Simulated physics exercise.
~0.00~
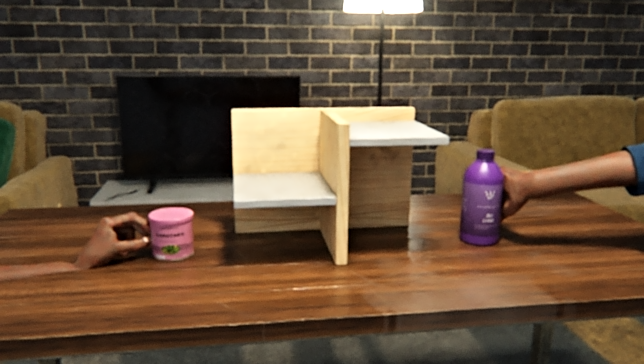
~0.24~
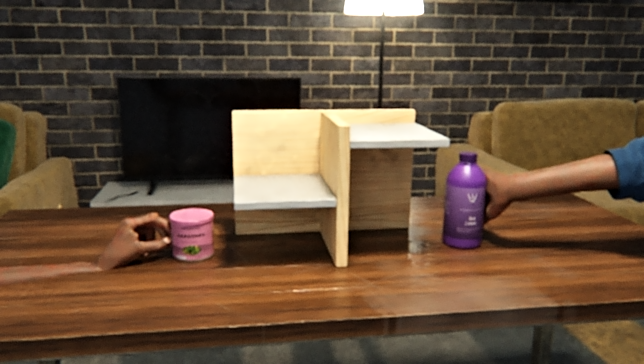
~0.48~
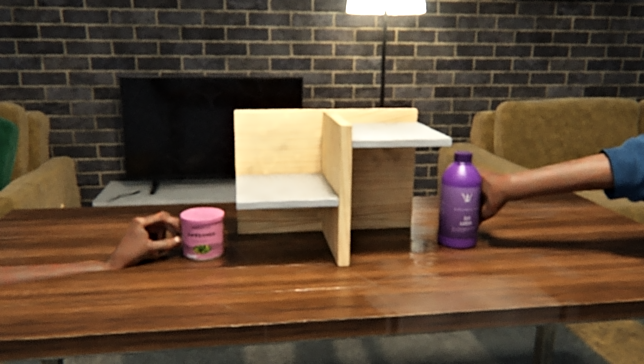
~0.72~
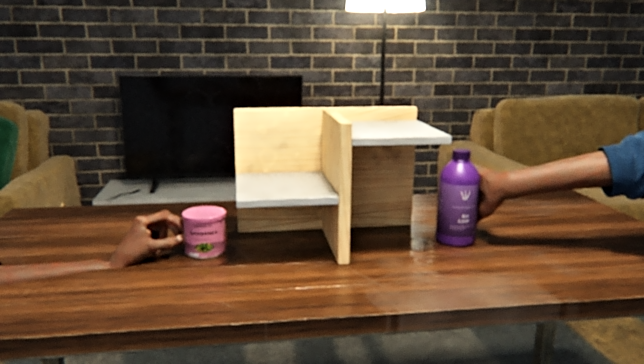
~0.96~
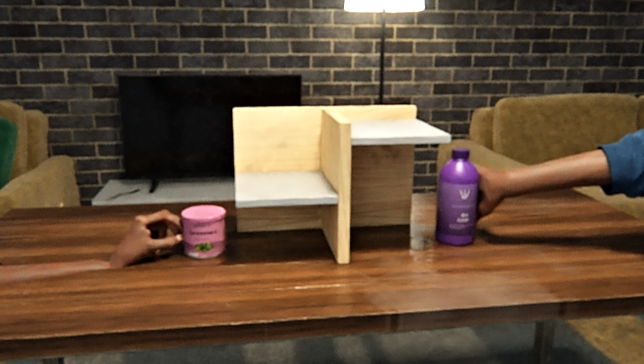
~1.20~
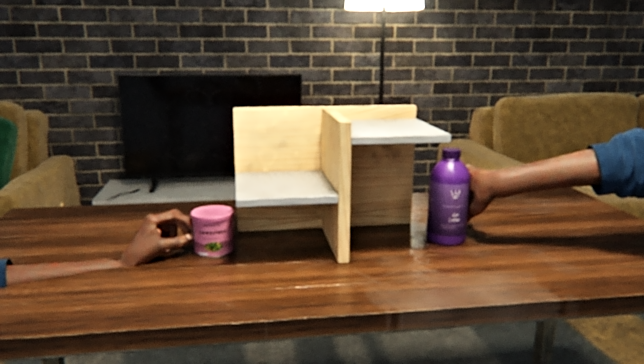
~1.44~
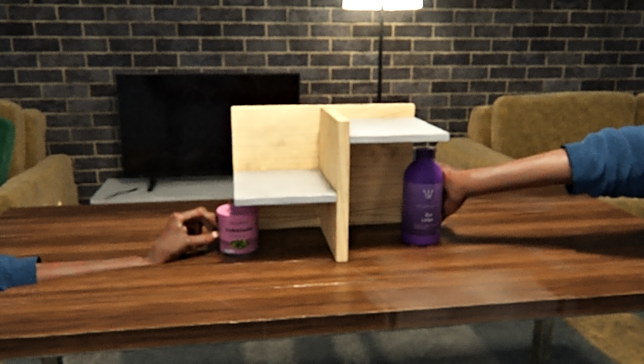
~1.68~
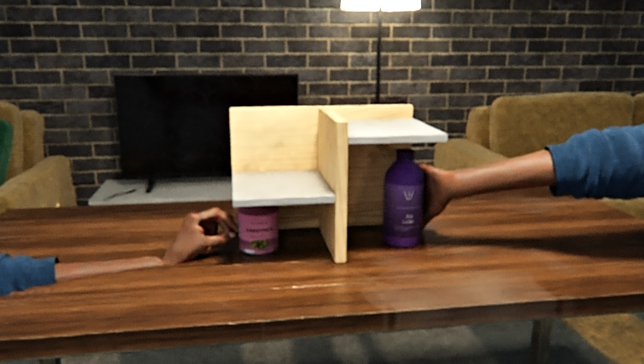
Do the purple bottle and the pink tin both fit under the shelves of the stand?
Yes, both fit. The upright purple bottle goes in under the right shelf and the pink tin goes in under the left one.
On a wooden living-room table, two hands sliding a pink tin and a purple bottle inward until both sit under a stand's shelves.
